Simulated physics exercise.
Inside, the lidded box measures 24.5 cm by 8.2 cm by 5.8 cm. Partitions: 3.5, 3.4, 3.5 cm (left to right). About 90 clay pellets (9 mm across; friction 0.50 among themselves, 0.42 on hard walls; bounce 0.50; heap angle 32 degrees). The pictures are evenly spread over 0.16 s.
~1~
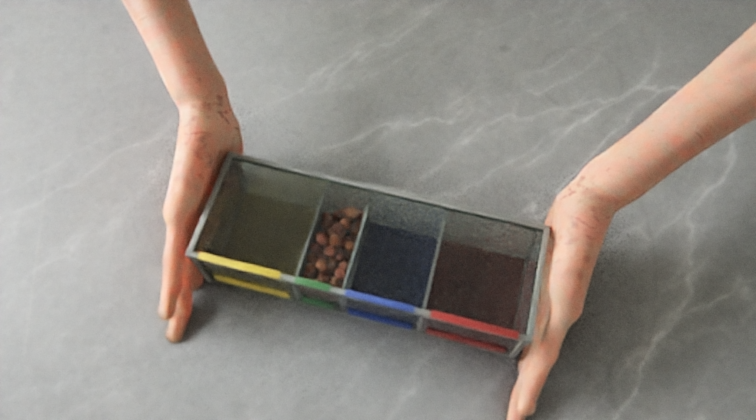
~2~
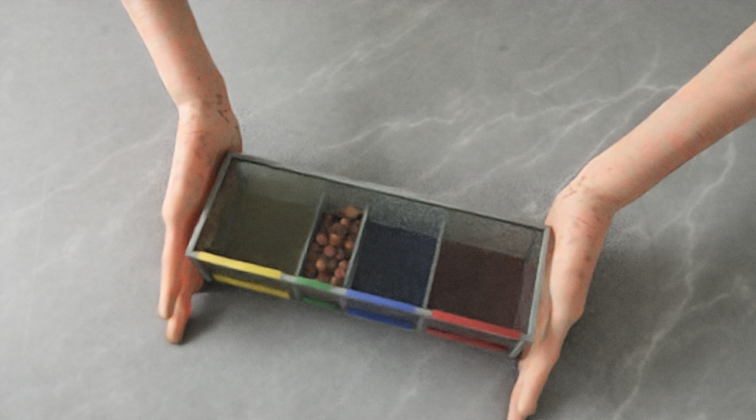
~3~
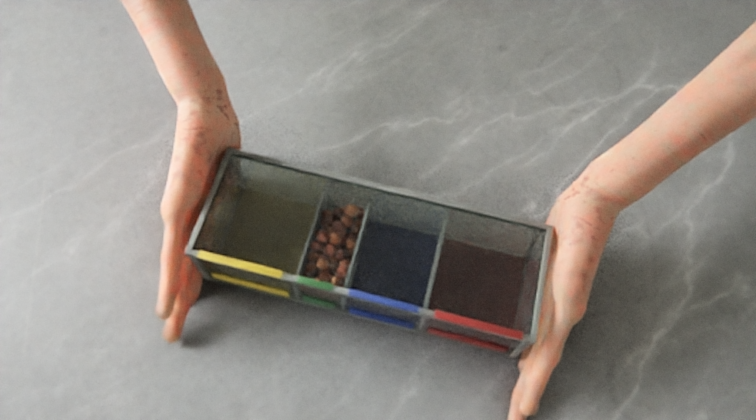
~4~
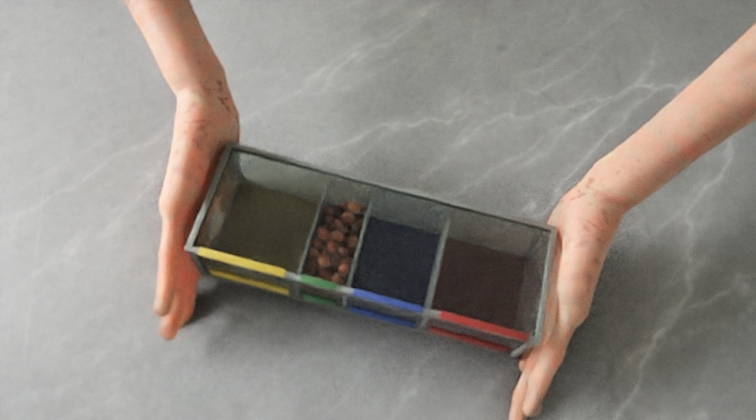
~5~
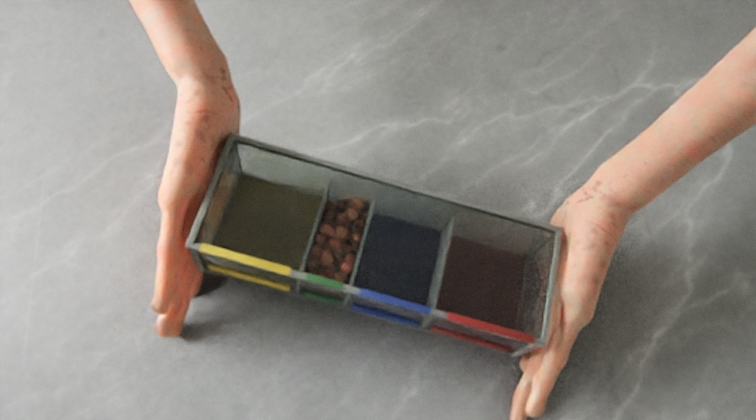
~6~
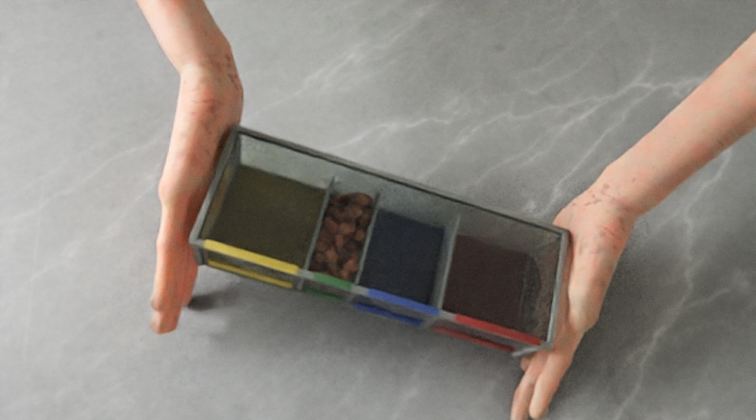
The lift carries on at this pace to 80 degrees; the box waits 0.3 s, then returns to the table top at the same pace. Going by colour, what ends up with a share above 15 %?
Red compartment: Yes; blue compartment: No; green compartment: Yes; yellow compartment: No.
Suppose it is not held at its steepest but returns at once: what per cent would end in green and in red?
In that case green 60; red 30.
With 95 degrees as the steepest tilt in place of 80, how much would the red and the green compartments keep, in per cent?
In that case red 65; green 25.
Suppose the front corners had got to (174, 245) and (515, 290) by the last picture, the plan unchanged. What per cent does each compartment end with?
Red 0, blue 0, green 80, yellow 20.
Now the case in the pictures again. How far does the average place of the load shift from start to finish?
About 4.0 cm.
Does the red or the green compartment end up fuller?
The green compartment.
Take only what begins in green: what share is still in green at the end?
Roughly 70 per cent.
Then, 0.71 s after the last picture, tilt 80 degrees; red 15 %, blue 10 %, green 75 %.
Then, 1.18 s after the last picture, tilt 45 degrees; red 25 %, blue 10 %, green 70 %.
Then, 1.72 s after the last picture, tilt 0 degrees; red 25 %, blue 10 %, green 70 %.
In the end, red 25 %, blue 10 %, green 70 %, yellow 0 %.
